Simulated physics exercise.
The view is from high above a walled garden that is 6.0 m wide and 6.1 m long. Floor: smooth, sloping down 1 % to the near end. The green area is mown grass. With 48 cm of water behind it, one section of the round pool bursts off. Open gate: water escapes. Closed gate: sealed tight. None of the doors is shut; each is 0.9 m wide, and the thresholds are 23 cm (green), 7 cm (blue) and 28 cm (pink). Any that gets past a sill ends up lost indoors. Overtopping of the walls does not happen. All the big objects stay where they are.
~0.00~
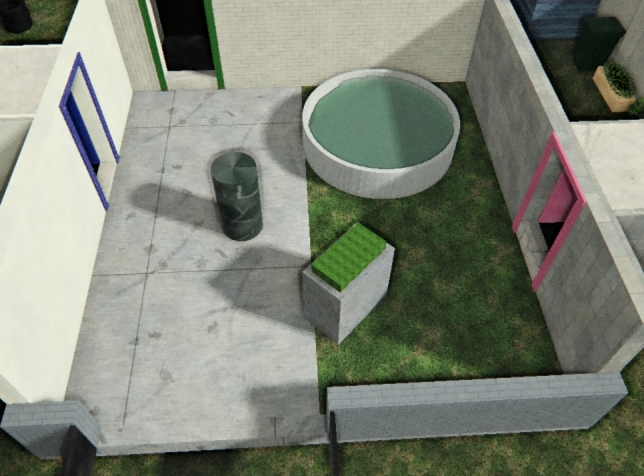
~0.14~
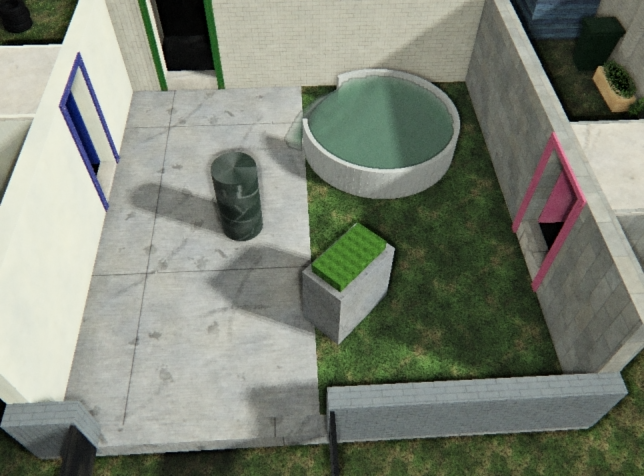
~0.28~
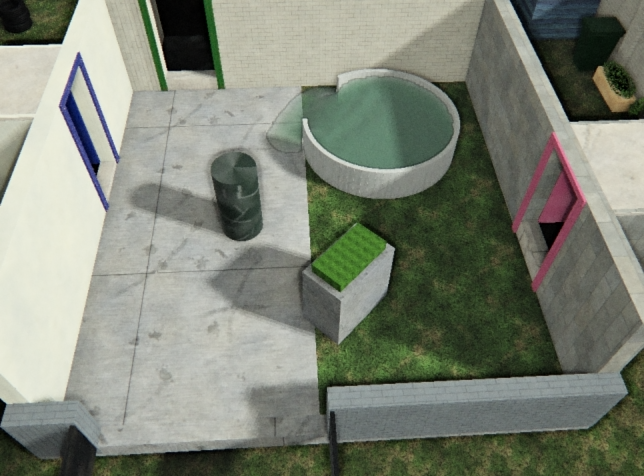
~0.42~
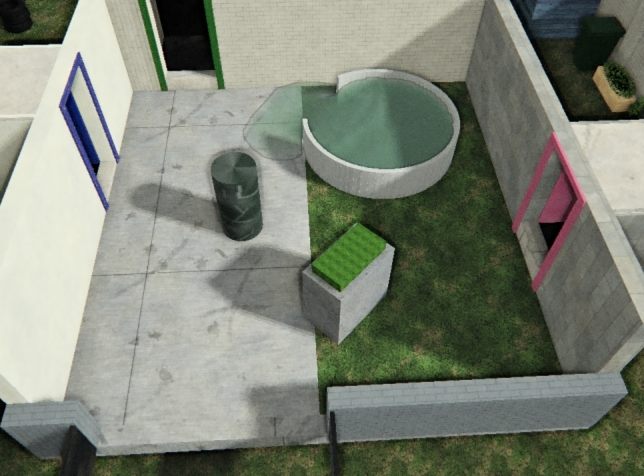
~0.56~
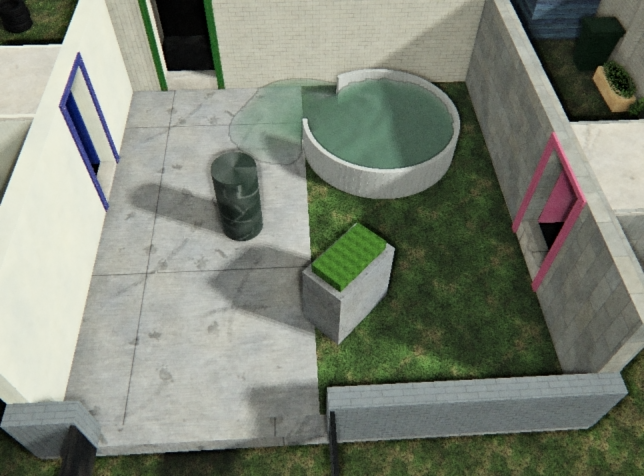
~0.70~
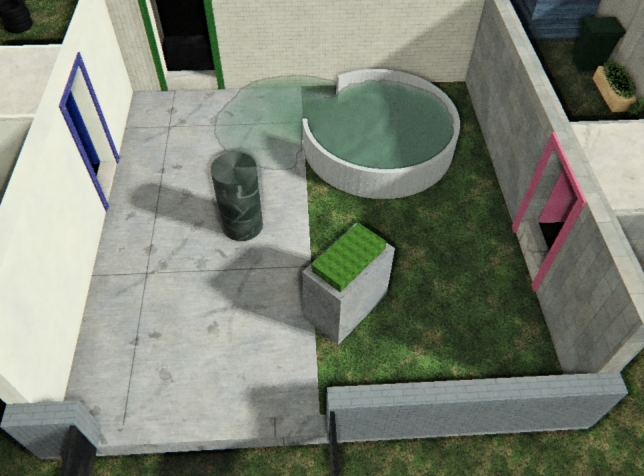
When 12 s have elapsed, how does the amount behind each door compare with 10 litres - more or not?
Result: The inflow at the green door remains short of the limit. The inflow at the blue door surpasses the limit. The inflow at the pink door remains short of the limit.
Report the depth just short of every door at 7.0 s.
In centimetres, the green door gives 10, the blue door 9 and the pink door 0.
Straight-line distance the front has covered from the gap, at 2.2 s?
Around 3.6 metres.
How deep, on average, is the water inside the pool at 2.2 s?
About 28 centimetres on average.
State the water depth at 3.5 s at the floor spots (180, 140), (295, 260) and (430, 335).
Approximately 16, 0 and 0 centimetres, going through them in turn.
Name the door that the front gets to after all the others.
Answer: The pink one, last of all.
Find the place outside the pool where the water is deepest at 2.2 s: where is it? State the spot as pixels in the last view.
It's at about (140, 109) in the last picture.
After 1.4 s water covers 15 % of the floor and is deepest (27 cm) near (284, 92); green door 14 cm at the sill, 0 L in, blue door not reached, pink door not reached.
After 2.2 s water covers 25 % of the floor and is deepest (34 cm) near (140, 109); green door 13 cm at the sill, 0 L in, blue door 7 cm at the sill, 0 L in, pink door not reached.
After 3.5 s water covers 35 % of the floor and is deepest (24 cm) near (137, 123); green door 15 cm at the sill, 0 L in, blue door 13 cm at the sill, 16 L in, pink door not reached.
After 7.0 s water covers 65 % of the floor and is deepest (14 cm) near (59, 427); green door 10 cm at the sill, 0 L in, blue door 9 cm at the sill, 47 L in, pink door not reached.
After 12.0 s water covers 85 % of the floor and is deepest (9 cm) near (59, 427); green door 4 cm at the sill, 0 L in, blue door 5 cm at the sill, 51 L in, pink door 1 cm at the sill, 0 L in.
